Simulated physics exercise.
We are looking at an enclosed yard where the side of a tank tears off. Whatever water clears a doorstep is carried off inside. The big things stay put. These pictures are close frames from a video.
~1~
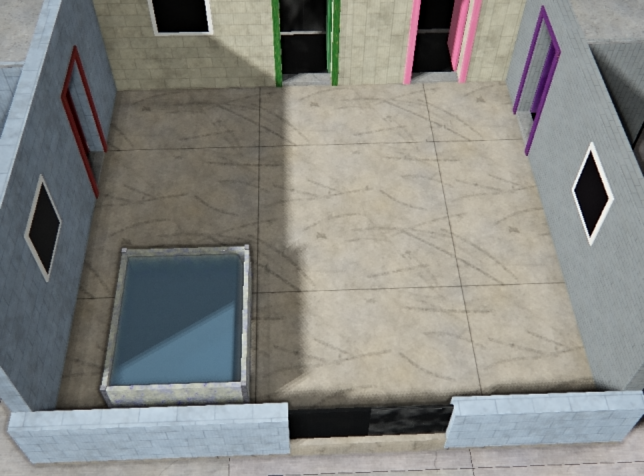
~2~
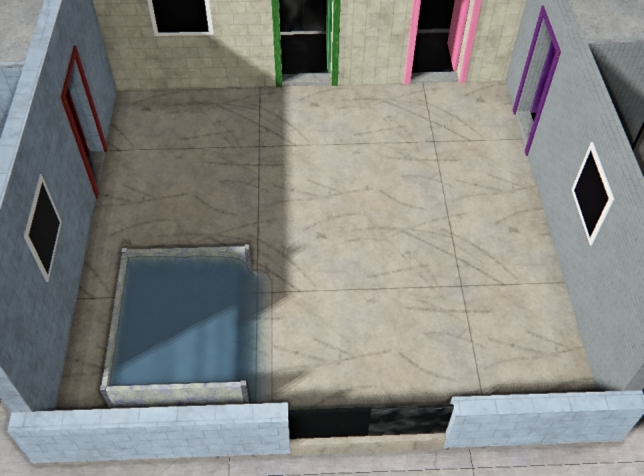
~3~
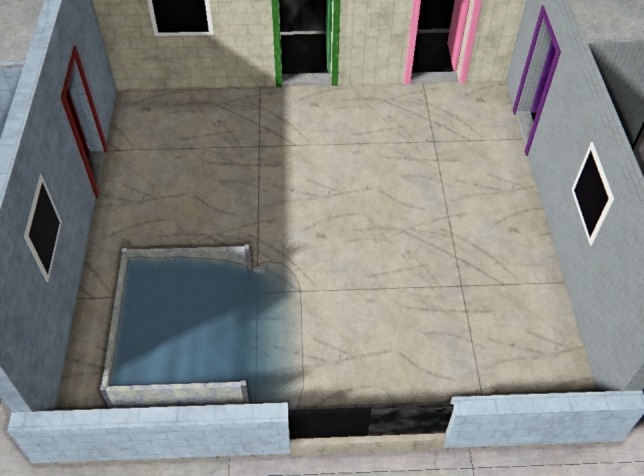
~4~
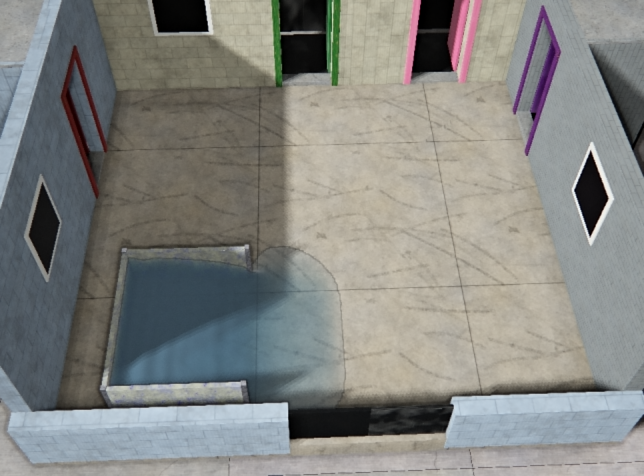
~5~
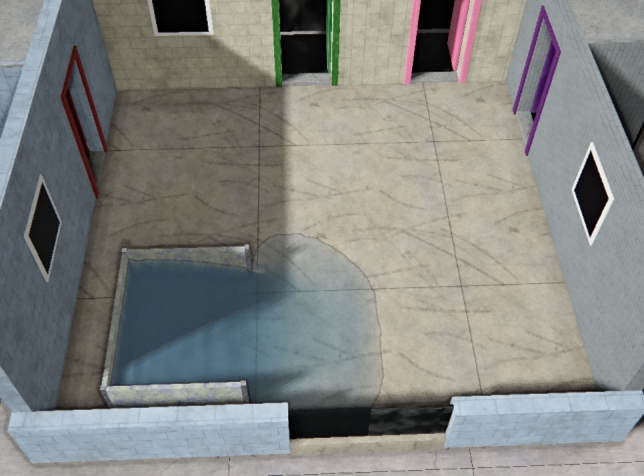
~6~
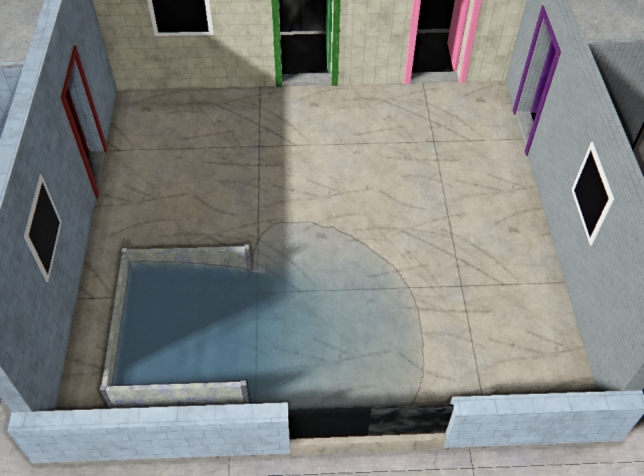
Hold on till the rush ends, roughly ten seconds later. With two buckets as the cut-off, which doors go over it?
The red door is not overrun past two buckets. The pink door is overrun past two buckets. The green door is not overrun past two buckets. The purple door is not overrun past two buckets.
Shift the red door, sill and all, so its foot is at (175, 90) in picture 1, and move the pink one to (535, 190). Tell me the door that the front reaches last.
Answer: The one in red.
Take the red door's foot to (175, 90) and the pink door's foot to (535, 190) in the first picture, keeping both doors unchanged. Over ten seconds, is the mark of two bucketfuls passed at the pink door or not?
In that case pink gets flooded.
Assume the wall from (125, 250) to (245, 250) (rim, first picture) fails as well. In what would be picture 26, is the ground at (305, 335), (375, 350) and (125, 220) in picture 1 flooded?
Sequence: Spared / spared / wetted.
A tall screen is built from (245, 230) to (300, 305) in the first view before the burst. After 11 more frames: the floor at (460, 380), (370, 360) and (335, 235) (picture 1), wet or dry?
Log, spots one to three: Swamped; swamped; spared.
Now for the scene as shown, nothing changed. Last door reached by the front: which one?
Result: The red-painted one.
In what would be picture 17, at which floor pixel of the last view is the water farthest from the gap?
The farthest wet spot is near (533, 197).
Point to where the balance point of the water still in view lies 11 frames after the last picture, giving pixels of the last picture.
At about (365, 328).
A moment on, water covers 35 % of the floor; the red door not reached, the pink door not reached, the green door not reached, the purple door not reached.
Next, water covers 45 % of the floor; the red door not reached, the pink door not reached, the green door not reached, the purple door not reached.
Then, water covers 50 % of the floor; the red door not reached, the pink door not reached, the green door not reached, the purple door wet at the sill, nothing in.
Later, water covers 65 % of the floor; the red door not reached, the pink door over two buckets in, the green door wet at the sill, nothing in, the purple door wet at the sill, nothing in.
In the end, water covers 90 % of the floor; the red door under two buckets in, the pink door far over two buckets in, the green door wet at the sill, nothing in, the purple door wet at the sill, nothing in.
